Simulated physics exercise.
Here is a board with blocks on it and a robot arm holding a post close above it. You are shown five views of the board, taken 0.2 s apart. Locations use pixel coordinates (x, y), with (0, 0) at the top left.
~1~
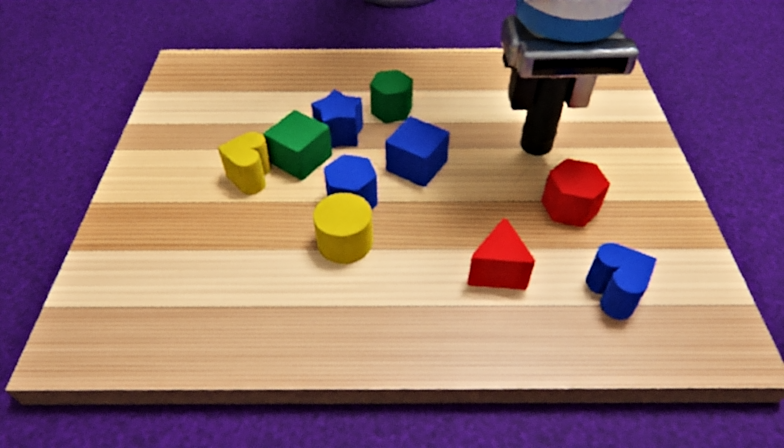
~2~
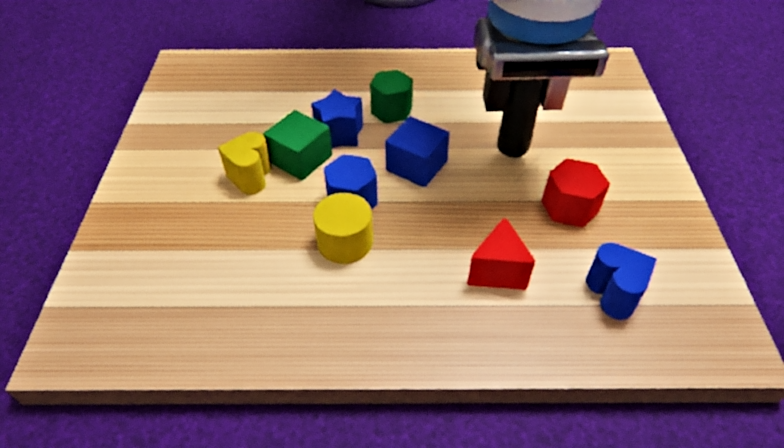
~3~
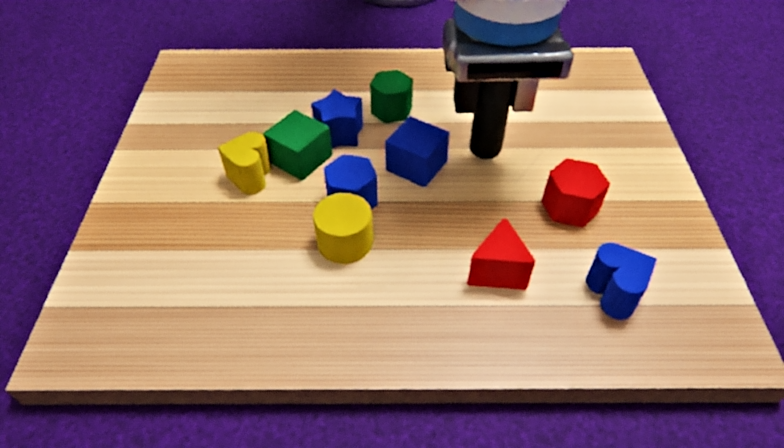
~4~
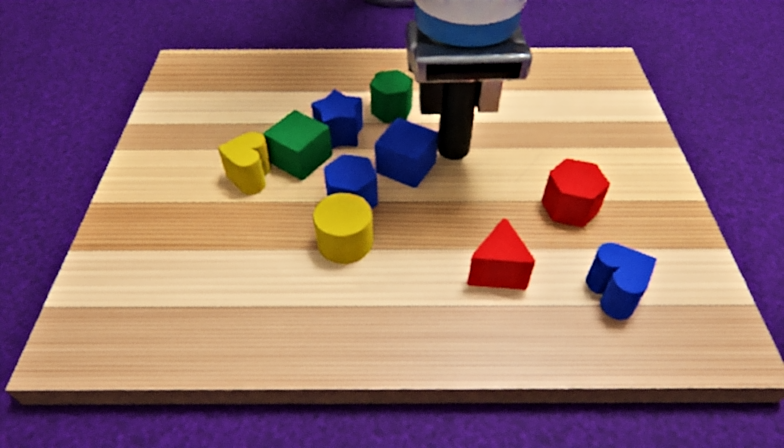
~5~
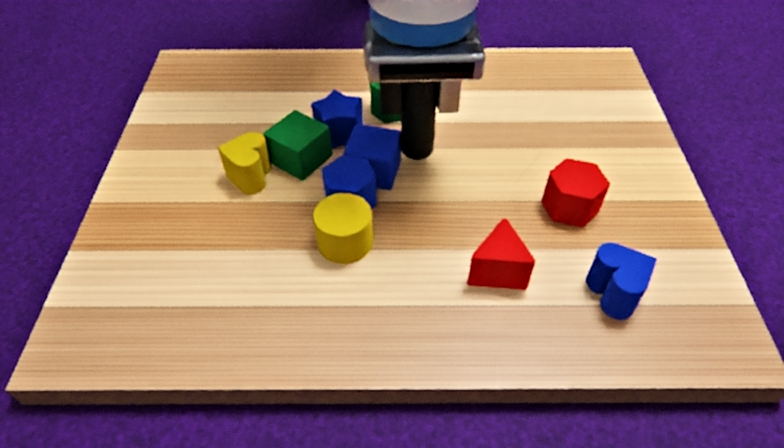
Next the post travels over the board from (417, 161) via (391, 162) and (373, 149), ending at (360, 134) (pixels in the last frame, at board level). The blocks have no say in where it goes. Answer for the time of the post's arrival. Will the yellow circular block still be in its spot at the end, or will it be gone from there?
Undisturbed, or as good as.
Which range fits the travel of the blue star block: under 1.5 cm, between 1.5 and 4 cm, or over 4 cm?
It will move between 1.5 and 4 cm.
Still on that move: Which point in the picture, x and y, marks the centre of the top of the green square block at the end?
Near (271, 126).
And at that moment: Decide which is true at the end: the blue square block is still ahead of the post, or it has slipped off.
It lies beside or behind the post.
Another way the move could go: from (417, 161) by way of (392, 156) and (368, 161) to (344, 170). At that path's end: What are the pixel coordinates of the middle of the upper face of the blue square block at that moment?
The middle of the upper face of the blue square block will lie at about (302, 151) in the picture.
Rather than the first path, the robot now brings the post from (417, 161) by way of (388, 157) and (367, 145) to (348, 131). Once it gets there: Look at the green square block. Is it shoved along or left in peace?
It shifts.
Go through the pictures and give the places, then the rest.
The first picture shows post tip (536, 146); block tops, green square block (296, 129); blue star block (337, 105); yellow circular block (342, 213); blue square block (418, 136).
The second picture shows post (513, 148); blocks unchanged.
The third picture shows post (485, 149); blocks unchanged.
The fourth picture shows post (453, 150); blue square block (407, 137).
The fifth picture shows post (417, 150); green square block (296, 129); blue star block (337, 105); yellow circular block (342, 213); blue square block (373, 141).
The first path, step by step. Halfway along, post (379, 144); green square block (282, 127); blue square block (339, 135), turned 20° anticlockwise.
At the end, post (359, 123); green square block (271, 126); blue star block (322, 93); yellow circular block in place; blue square block (331, 131), turned 40° anticlockwise.
